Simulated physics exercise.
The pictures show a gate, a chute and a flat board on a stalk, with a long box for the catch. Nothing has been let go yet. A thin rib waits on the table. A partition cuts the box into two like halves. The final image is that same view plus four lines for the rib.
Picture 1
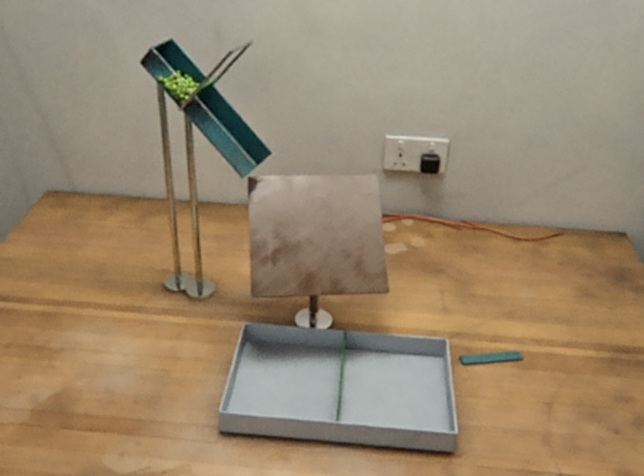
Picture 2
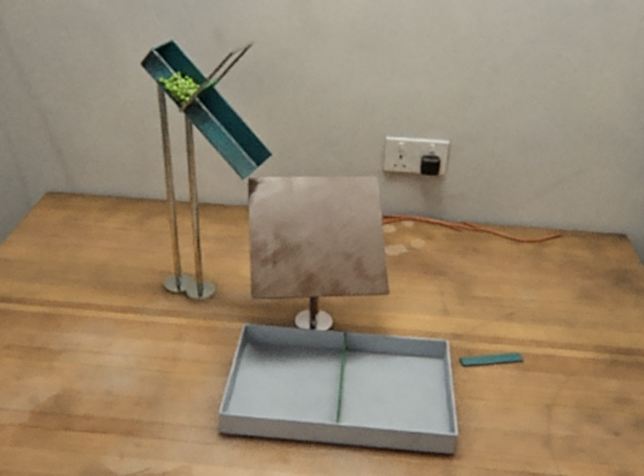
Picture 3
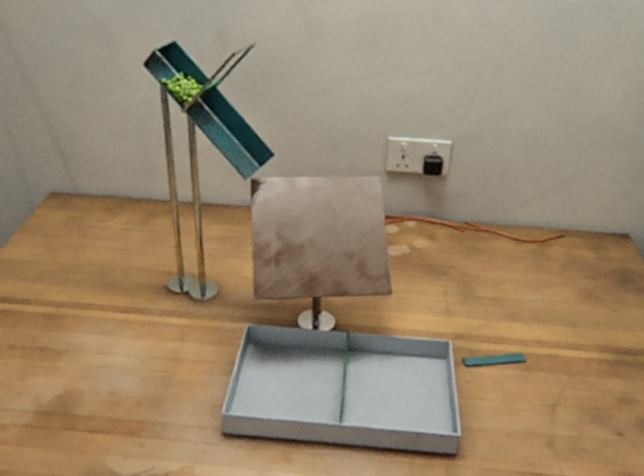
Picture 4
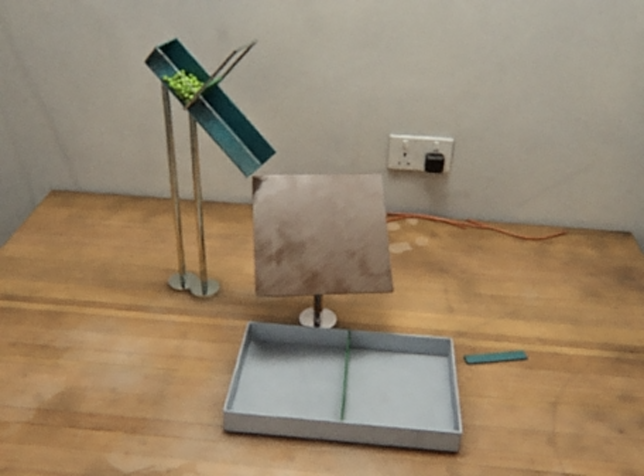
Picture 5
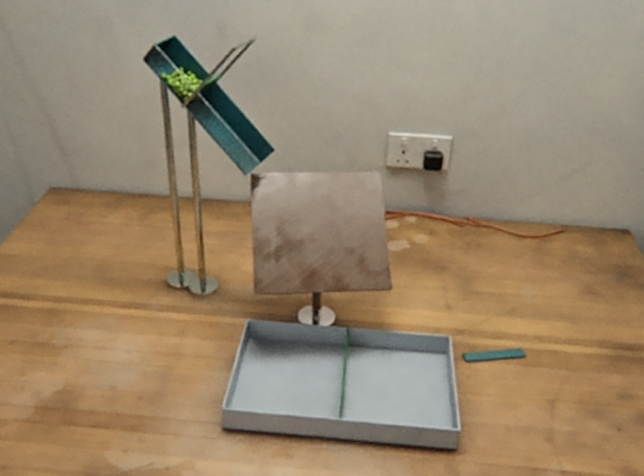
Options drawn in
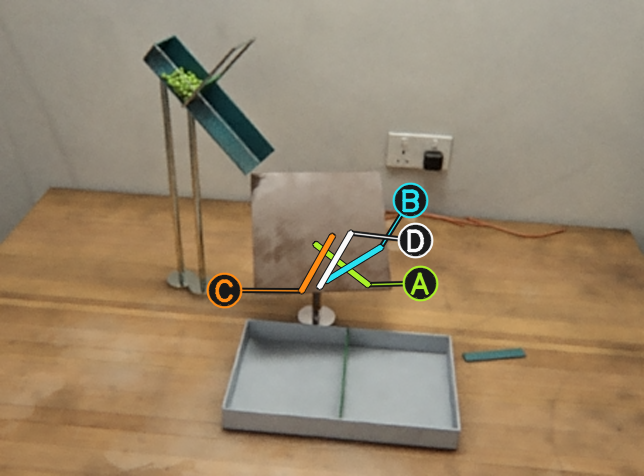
On a wooden table by a socket, green peas sat behind a gate in a sloping chute, near a tilted square board and a divided grey box; nothing moved apart from slight shifts in the view.
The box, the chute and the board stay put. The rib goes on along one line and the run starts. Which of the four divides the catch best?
A works best here.
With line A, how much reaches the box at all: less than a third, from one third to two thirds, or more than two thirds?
It is more than two thirds.
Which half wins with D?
The left half.
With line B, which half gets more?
Left.
On the marked copy, line A from (315, 244) to (368, 284); line B from (380, 247) to (326, 280); line C from (332, 236) to (301, 290); line D from (350, 233) to (319, 286).
For line A, of what is caught, roughly half in the left half, roughly half in the right.
For line B, of what is caught, almost all in the left half, about a tenth in the right.
For line C, of what is caught, almost all in the left half, just a few in the right.
For line D, of what is caught, every piece in the left half, not one piece in the right.
